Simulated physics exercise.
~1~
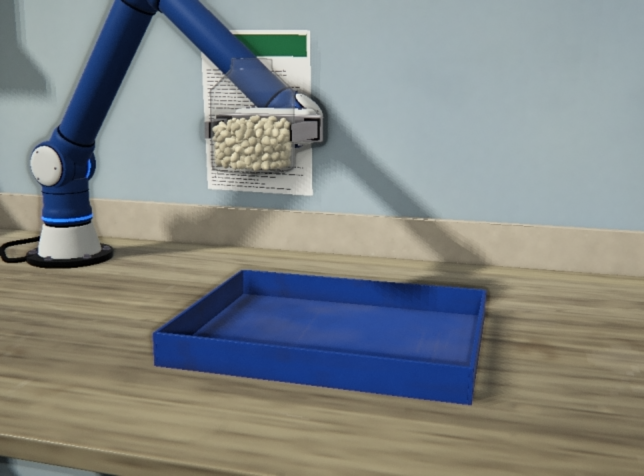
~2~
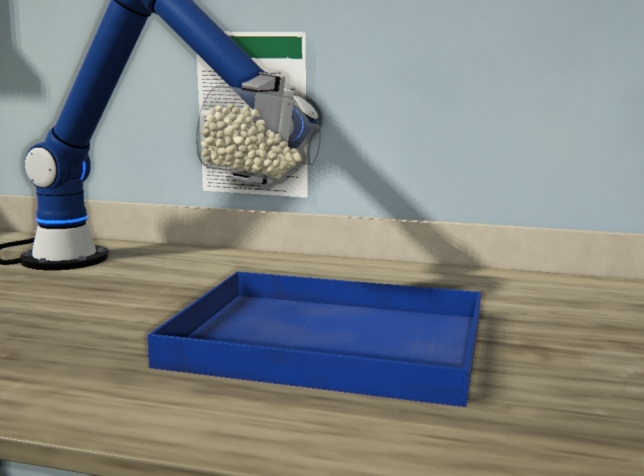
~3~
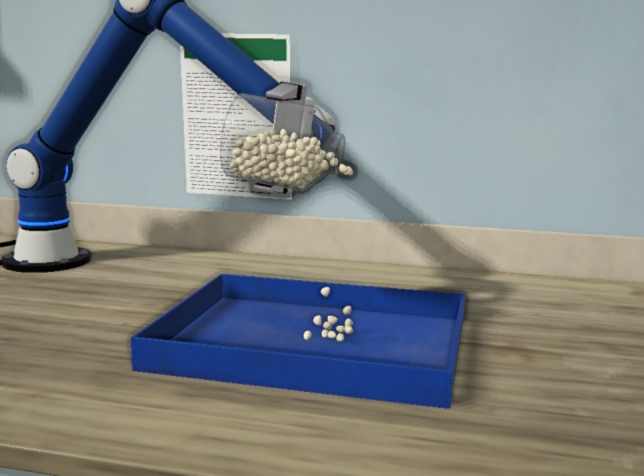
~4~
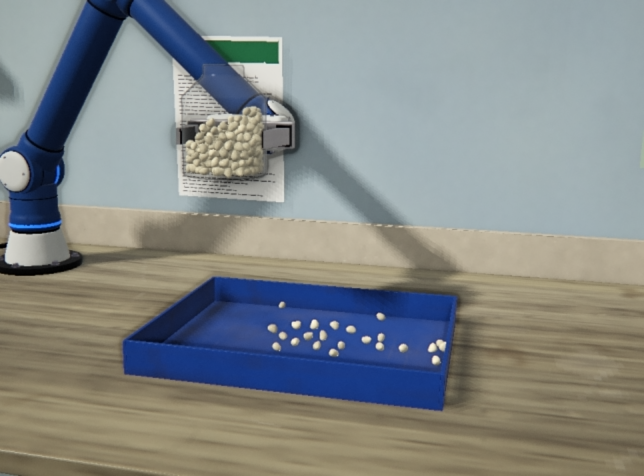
On a wooden counter, a blue robot arm held a clear jar of pale beans above a blue tray, tipped it over until a few spilled out, then turned it back upright, leaving beans scattered across the tray and most still in the jar.
